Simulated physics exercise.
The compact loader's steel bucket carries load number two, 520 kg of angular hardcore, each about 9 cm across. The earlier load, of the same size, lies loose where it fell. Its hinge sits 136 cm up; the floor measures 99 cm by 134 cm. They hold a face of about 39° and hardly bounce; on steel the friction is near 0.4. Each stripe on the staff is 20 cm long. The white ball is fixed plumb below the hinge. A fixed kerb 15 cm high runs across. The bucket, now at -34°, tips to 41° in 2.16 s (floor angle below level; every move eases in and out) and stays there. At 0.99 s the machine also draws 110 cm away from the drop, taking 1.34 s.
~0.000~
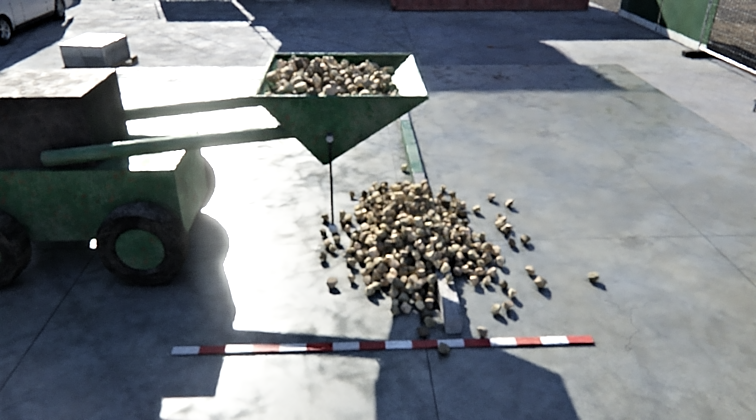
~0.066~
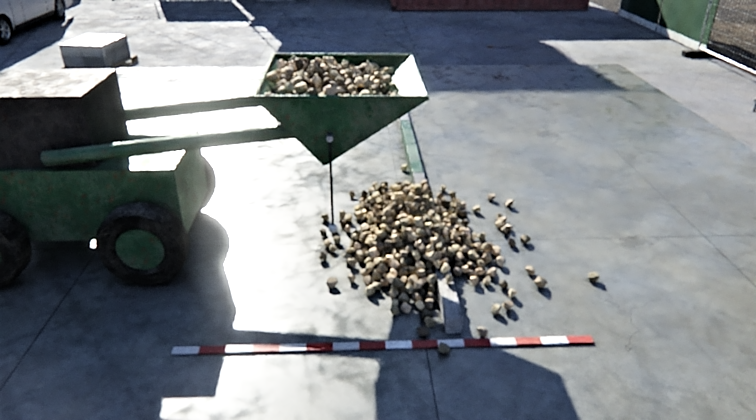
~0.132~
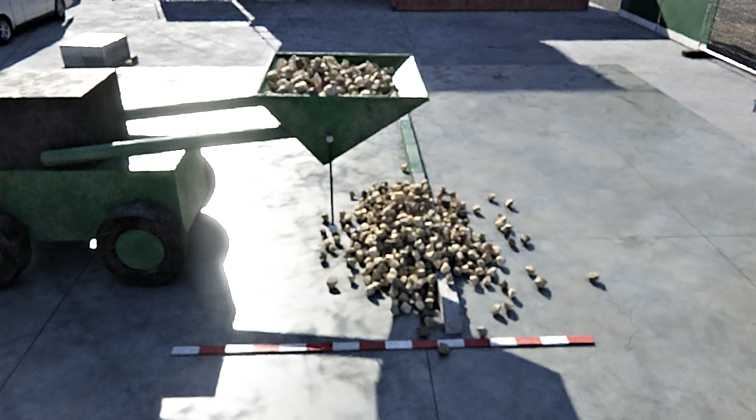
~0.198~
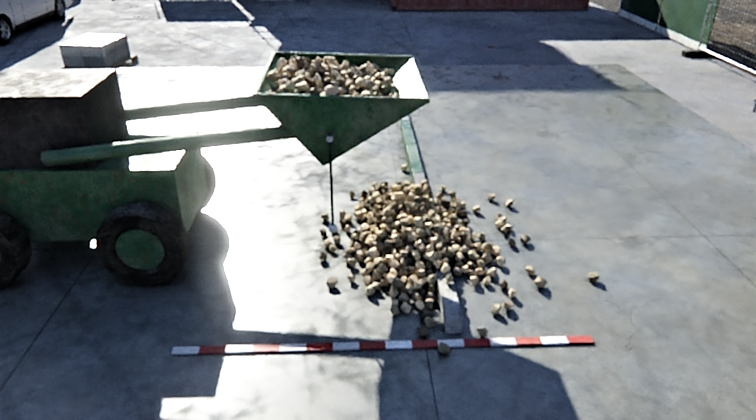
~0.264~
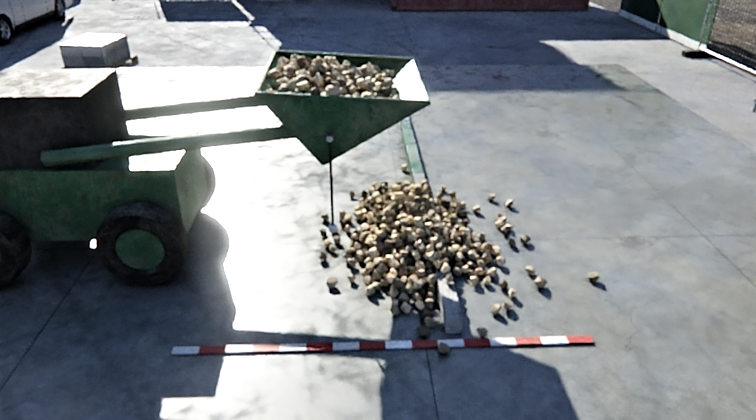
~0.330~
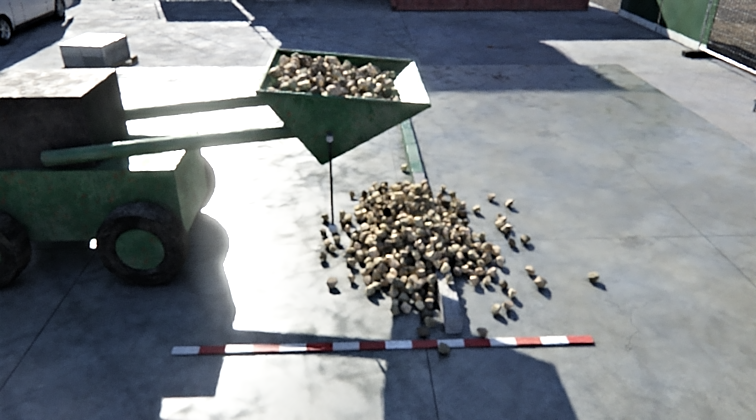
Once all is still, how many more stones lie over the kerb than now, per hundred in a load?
Close to 0 parts in a hundred.
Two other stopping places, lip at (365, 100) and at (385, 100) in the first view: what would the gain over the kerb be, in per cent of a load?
Near 0 per cent from the first place, 0 from the second.
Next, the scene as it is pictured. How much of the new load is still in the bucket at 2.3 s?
It holds some 15 per cent.
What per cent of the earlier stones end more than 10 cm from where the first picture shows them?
Roughly 0 per cent of them.
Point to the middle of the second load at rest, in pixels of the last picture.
Near (322, 231).
After 1.6 s the floor is at 29°; in per cent of one load, 75 in the bucket, 108 on this side of the kerb, 17 over the kerb; the foremost stones are at (523, 237).
After 2.3 s the floor is at 41°; in per cent of one load, 14 in the bucket, 170 on this side of the kerb, 17 over the kerb; the foremost stones are at (523, 237).
After 2.8 s the floor is at 41°; in per cent of one load, 0 in the bucket, 183 on this side of the kerb, 17 over the kerb; the foremost stones are at (523, 237).
After 5.6 s the floor is at 41°; in per cent of one load, 0 in the bucket, 183 on this side of the kerb, 17 over the kerb; the foremost stones are at (523, 237). Net gain over the kerb, 0.
